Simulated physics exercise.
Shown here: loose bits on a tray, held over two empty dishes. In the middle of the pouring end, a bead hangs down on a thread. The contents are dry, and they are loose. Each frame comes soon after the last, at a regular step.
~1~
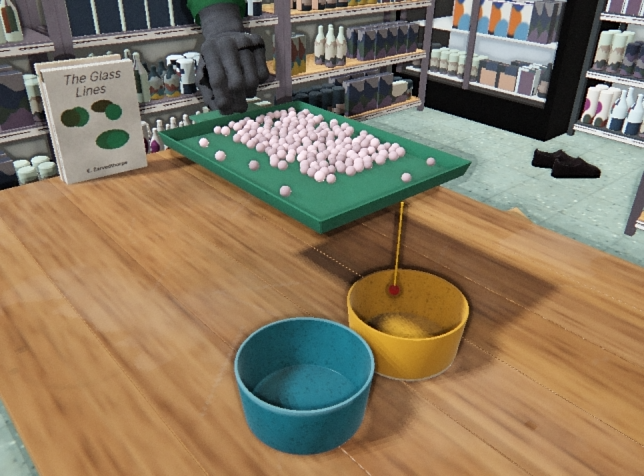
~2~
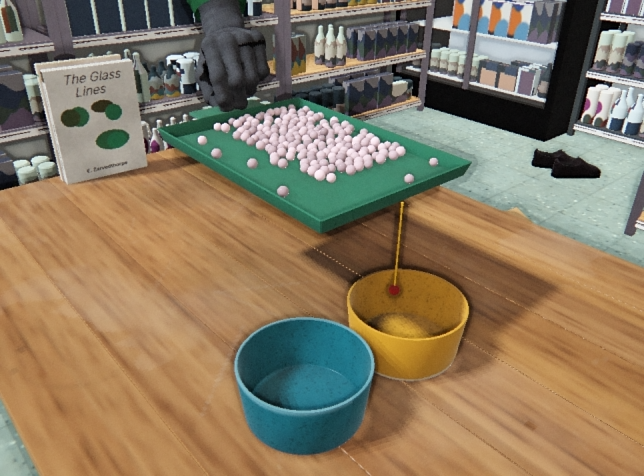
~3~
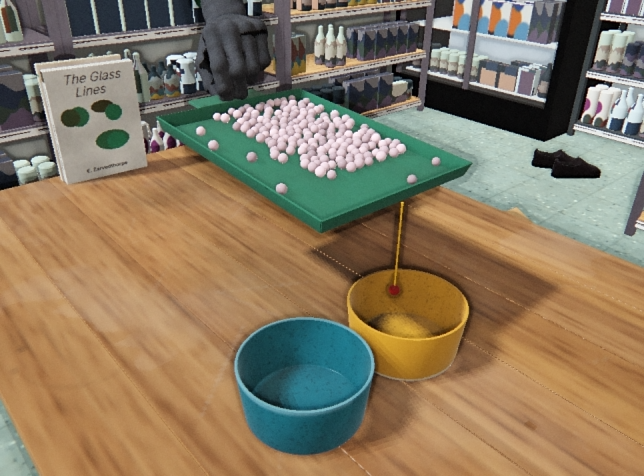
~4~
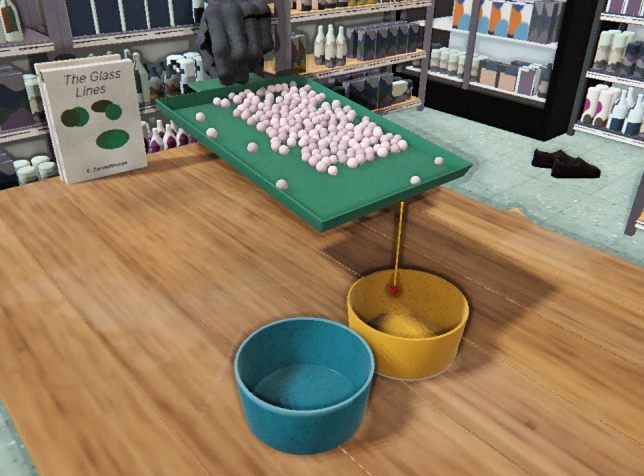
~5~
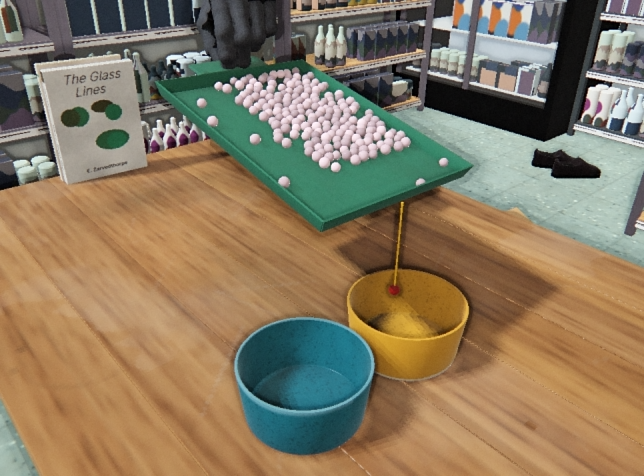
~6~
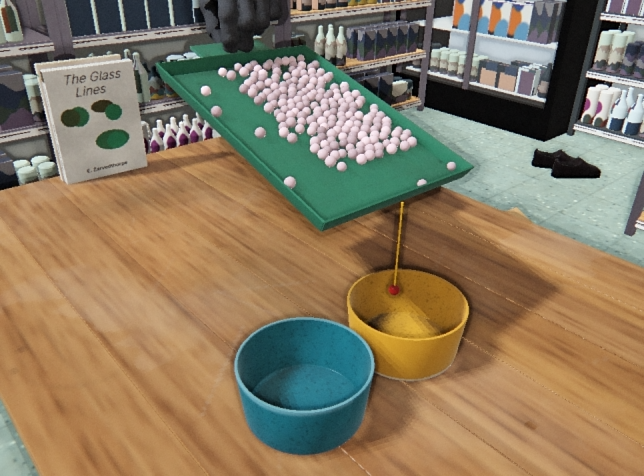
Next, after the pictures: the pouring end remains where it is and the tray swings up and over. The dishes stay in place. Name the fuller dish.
The larger heap is bound to sit in the right dish there.
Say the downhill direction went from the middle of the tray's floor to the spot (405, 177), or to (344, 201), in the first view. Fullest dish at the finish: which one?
The rightmost dish, then the leftmost dish.
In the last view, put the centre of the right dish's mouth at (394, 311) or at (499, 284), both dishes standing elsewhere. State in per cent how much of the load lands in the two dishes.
First about 40, then 90 per cent.
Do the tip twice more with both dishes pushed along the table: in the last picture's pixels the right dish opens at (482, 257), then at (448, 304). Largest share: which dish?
First try: The leftmost dish. Second try: The rightmost dish.
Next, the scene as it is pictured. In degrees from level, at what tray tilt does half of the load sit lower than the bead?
80° or so.
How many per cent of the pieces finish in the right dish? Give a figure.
Some 40 per cent.
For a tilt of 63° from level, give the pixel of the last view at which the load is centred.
In the last view, the load is centred close to (430, 193).
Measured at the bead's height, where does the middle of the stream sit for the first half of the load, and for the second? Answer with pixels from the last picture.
Earlier portion about (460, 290); later portion about (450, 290).
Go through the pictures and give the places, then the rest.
Corners of the pouring end at (321, 217) and (465, 161), level; middle of the load at (306, 141), sugar pearls; left dish at (351, 419); right dish at (452, 349); bead on its thread at (394, 290), in the first frame.
Corners of the pouring end at (321, 217) and (465, 161), level; middle of the load at (306, 139), in the second frame.
Corners of the pouring end at (322, 217) and (466, 162), tipped barely, level across its low end; middle of the load at (307, 132), in the third frame.
Corners of the pouring end at (323, 217) and (466, 163), tipped a little, level across its low end; middle of the load at (308, 123), in the fourth frame.
Corners of the pouring end at (324, 217) and (467, 164), tipped a little, level across its low end; middle of the load at (319, 115), in the fifth frame.
Corners of the pouring end at (325, 217) and (468, 165), tipped clearly, level across its low end; middle of the load at (325, 108), nearly all on the move; left dish at (351, 419); right dish at (452, 349), in the sixth frame.
Soon after the last picture, tray tipped steeply; about half on the tray; a stray few in the left dish; a small part in the right dish; about a quarter outside both; a small part in the air.
A little later, tray tipped past a quarter turn; a stray few in the left dish; about a third in the right dish; about half outside both; a small part in the air.
Later still, tray tipped past a quarter turn; a stray few in the left dish; about a third in the right dish; about half outside both.
By the end, tray tipped past a quarter turn; a stray few in the left dish; about a third in the right dish; about half outside both.
